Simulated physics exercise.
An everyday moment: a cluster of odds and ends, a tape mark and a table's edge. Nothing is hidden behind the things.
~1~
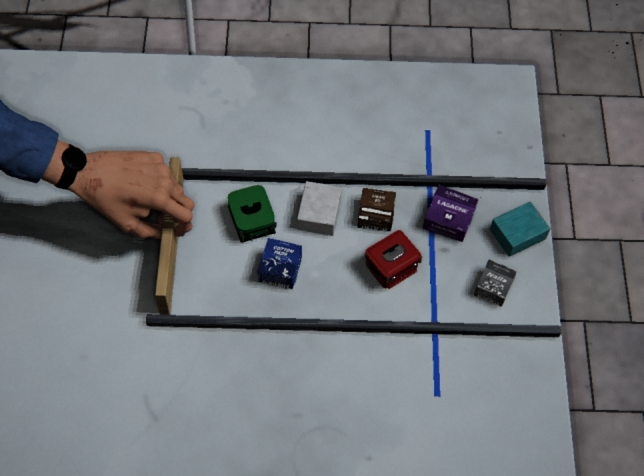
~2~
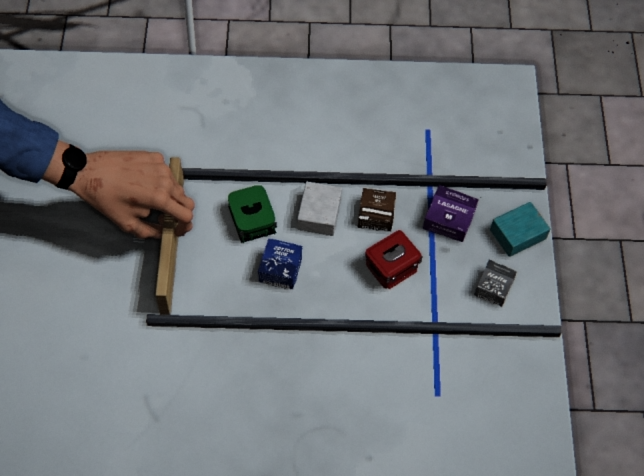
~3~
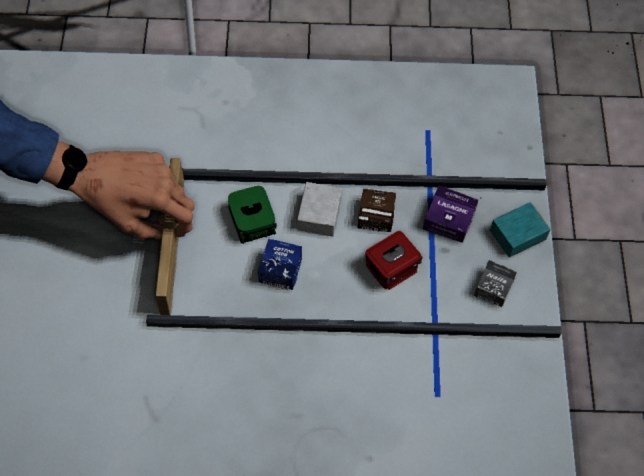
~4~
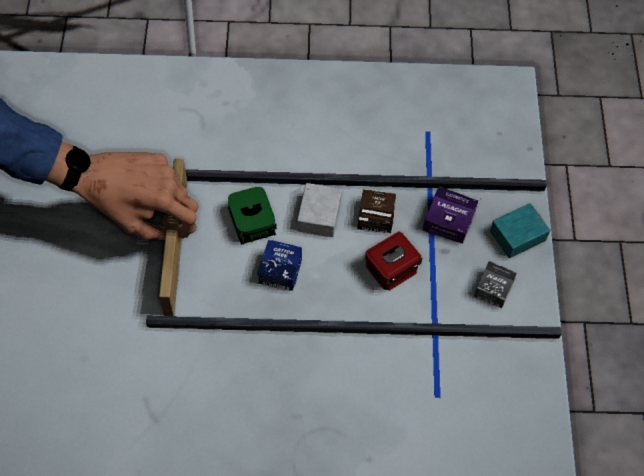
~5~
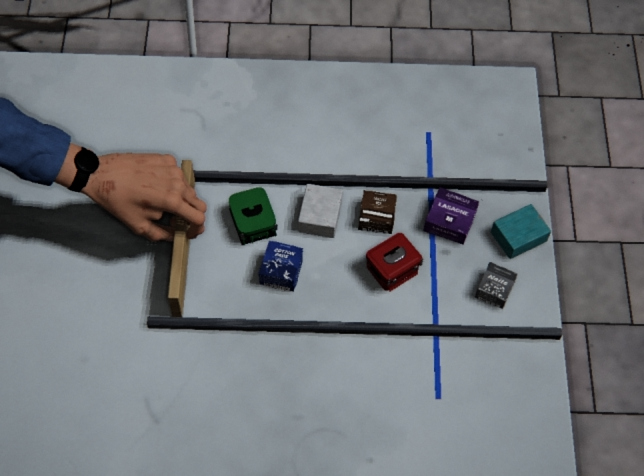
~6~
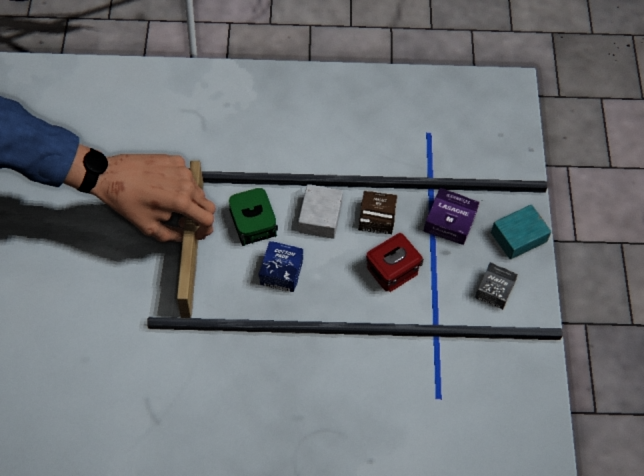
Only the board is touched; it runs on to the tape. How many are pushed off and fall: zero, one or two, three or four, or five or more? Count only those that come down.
As it turns out, the number that fall off is one or two.
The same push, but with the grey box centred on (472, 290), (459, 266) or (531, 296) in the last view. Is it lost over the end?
The grey box is kept; does not fall; survives.
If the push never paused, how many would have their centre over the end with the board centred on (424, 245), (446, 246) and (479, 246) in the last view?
It would be 2, 2 and 4.
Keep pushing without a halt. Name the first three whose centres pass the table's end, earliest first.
The order is the turquoise block, the purple box, the brown box.
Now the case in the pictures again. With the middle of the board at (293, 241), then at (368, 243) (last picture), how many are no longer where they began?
First 4, then 7.
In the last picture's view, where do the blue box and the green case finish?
Near (453, 269) and (452, 227).
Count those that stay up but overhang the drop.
Overhanging: 0.
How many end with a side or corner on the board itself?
2 of them.
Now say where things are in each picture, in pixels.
In the first picture, turquoise block (520, 229); grey box (495, 283); purple box (451, 214); board (170, 235); tape (432, 254).
In the second picture, grey box (496, 283); white block (320, 209).
In the third picture, purple box (451, 214); green case (252, 214).
In the fourth picture, turquoise block (520, 231); red case (392, 262).
In the fifth picture, grey box (496, 286); board (182, 238).
In the sixth picture, turquoise block (521, 232); grey box (496, 286); purple box (452, 216); board (191, 238); tape (433, 256).
Soon after, none off yet; turquoise block at rest near (521, 232); grey box at rest near (496, 286); purple box at rest near (452, 216).
After that, none off yet; turquoise block at rest near (521, 232); grey box at rest near (496, 286); purple box displaced a little near (469, 215).
And then, none off yet; turquoise block tilting well over near (573, 250); grey box moving near (506, 290); purple box displaced well along near (529, 206).
In the end, the number that fall off is one or two; gone, purple box and turquoise block.
